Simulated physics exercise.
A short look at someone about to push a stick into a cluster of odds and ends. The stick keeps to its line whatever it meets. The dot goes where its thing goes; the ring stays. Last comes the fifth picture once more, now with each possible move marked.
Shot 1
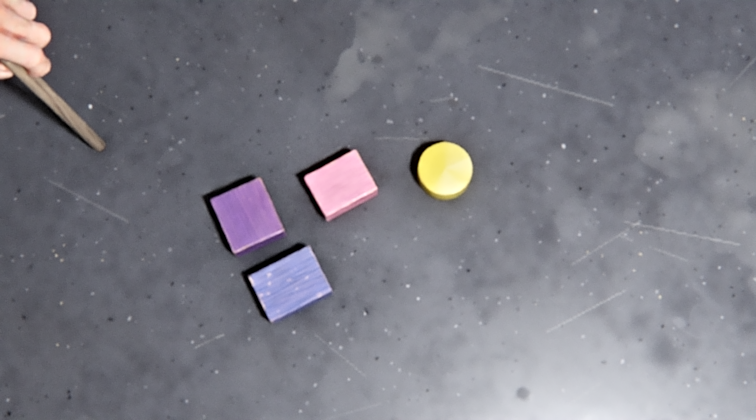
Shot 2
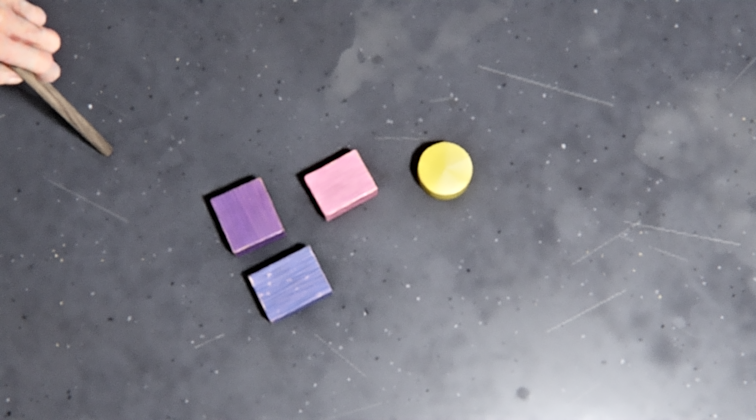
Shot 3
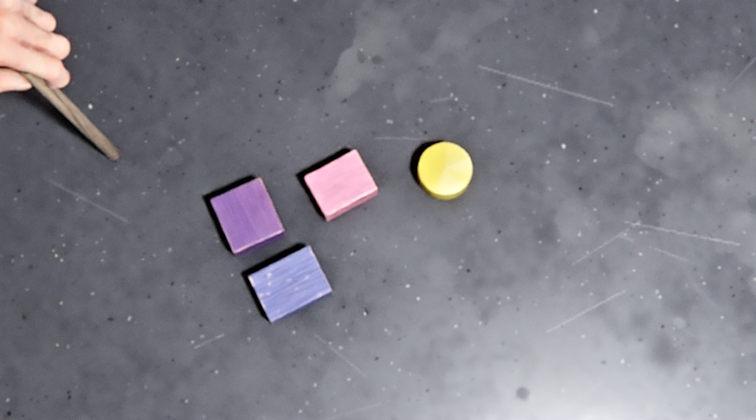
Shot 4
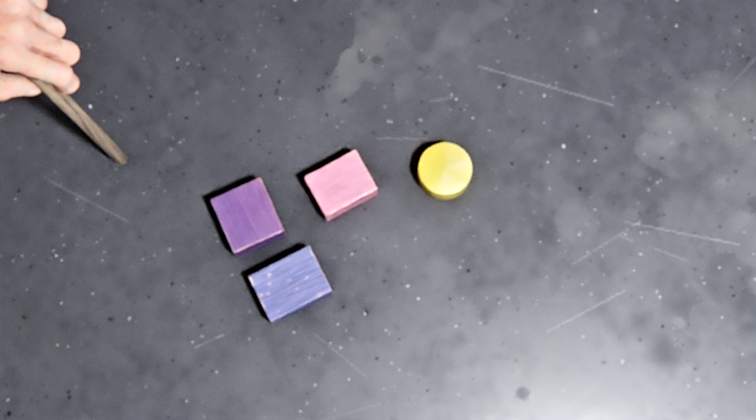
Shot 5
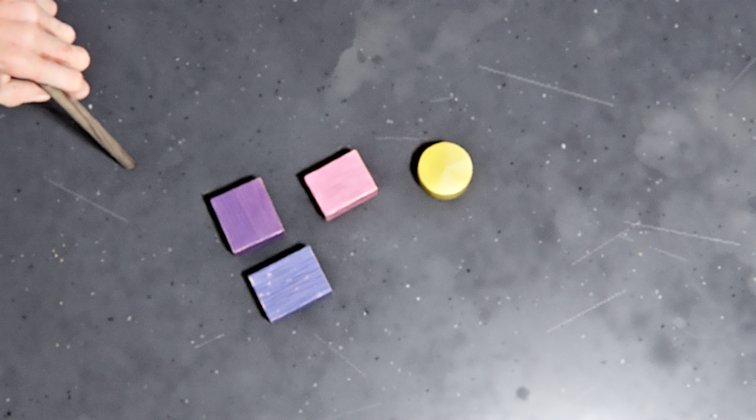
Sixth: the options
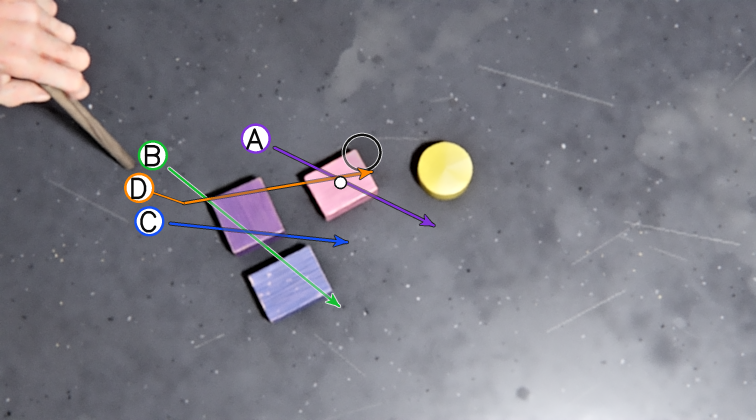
On a dark, speckled, scratched surface, a purple block, a pink block and a blue block sit grouped beside a round yellow tin. At the upper left, a hand holding a thin stick edges slightly right and downward toward the blocks, while the objects stay still and untouched.
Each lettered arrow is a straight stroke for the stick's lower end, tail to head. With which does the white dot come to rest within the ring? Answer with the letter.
Arrow C does it.
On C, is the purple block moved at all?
Yes.
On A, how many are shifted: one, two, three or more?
One.
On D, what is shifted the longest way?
The pink block goes farthest.
On the copy, A from (275, 148) to (434, 226); B from (169, 169) to (339, 306); C from (170, 224) to (347, 242); D from (184, 203) to (372, 172); the ring at (363, 153); the white dot at (340, 183).
On C. First, foot of the stick (234, 230); pink block (341, 186); purple block (264, 215).
Then, foot of the stick (298, 237); pink block (358, 164); purple block (303, 200).
Finally, foot of the stick (347, 243); pink block (362, 156); purple block (307, 198); the dot on the pink block is in the ring.
By contrast, A leaves the dotted thing at (376, 232); B leaves the dotted thing at (341, 186); D leaves the dotted thing at (403, 187).
